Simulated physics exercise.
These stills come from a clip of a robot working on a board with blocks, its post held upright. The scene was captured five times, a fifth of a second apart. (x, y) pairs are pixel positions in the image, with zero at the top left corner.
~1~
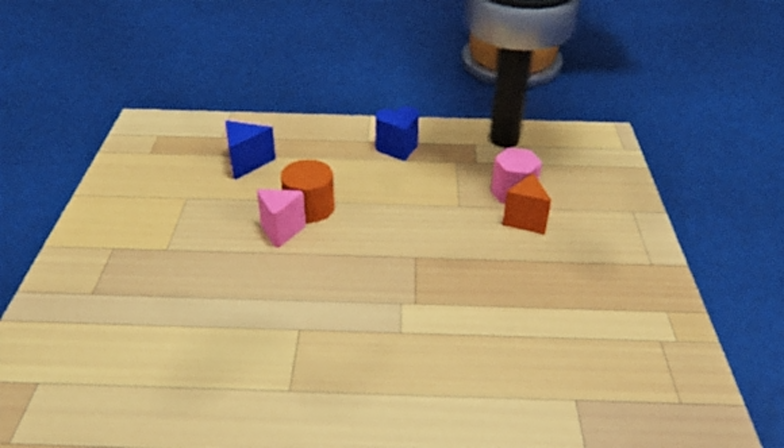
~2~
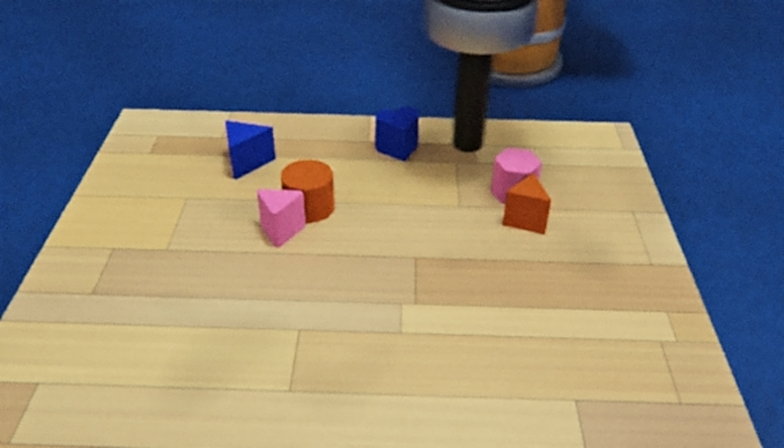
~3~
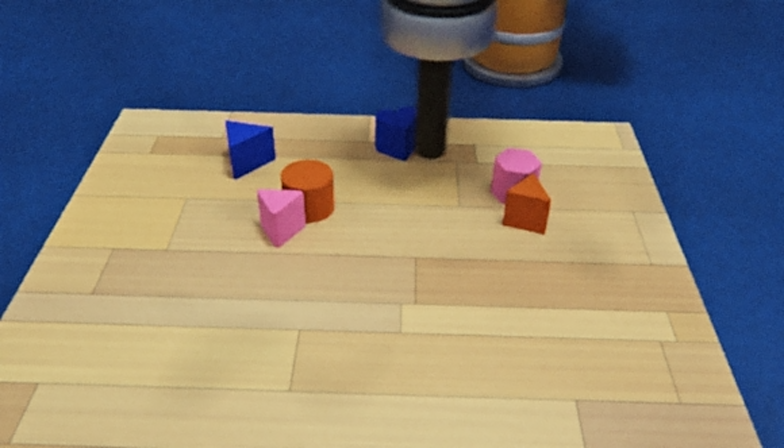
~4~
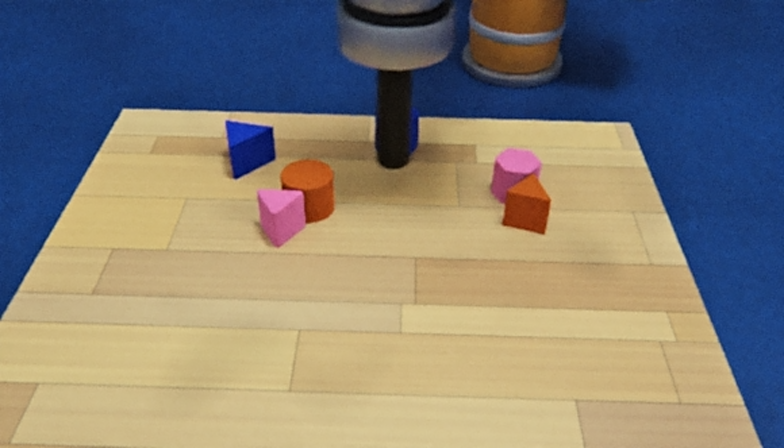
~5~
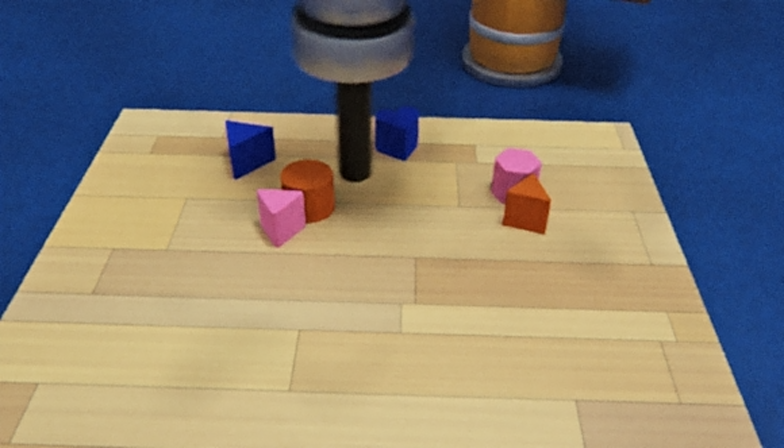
On a wooden board over a blue surface, a robot's dark post moved steadily left and slightly nearer, passing in front of a blue block toward the orange cylinder, while all the blocks stayed still.
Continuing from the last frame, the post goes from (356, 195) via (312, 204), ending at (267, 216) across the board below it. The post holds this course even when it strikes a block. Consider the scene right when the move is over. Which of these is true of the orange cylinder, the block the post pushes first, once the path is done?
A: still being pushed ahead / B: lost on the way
Answer: A.
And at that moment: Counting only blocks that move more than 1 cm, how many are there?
Two blocks, no more.
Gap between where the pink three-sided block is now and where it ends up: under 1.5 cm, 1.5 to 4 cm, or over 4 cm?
It's set to move 1.5-4 cm.
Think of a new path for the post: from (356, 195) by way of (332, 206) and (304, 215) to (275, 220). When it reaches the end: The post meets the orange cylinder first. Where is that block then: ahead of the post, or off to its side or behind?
It rides in front to the end.
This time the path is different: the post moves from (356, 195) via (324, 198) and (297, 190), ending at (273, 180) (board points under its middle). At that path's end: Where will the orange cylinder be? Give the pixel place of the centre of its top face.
In the picture, that point is around (269, 179).
On the path given first. Halfway along, post (308, 183); pink three-sided block (260, 210); orange cylinder (268, 184).
At the end, post (265, 194); blue three-sided block unmoved; pink three-sided block (251, 218), turned 35° anticlockwise; orange cylinder (224, 199).
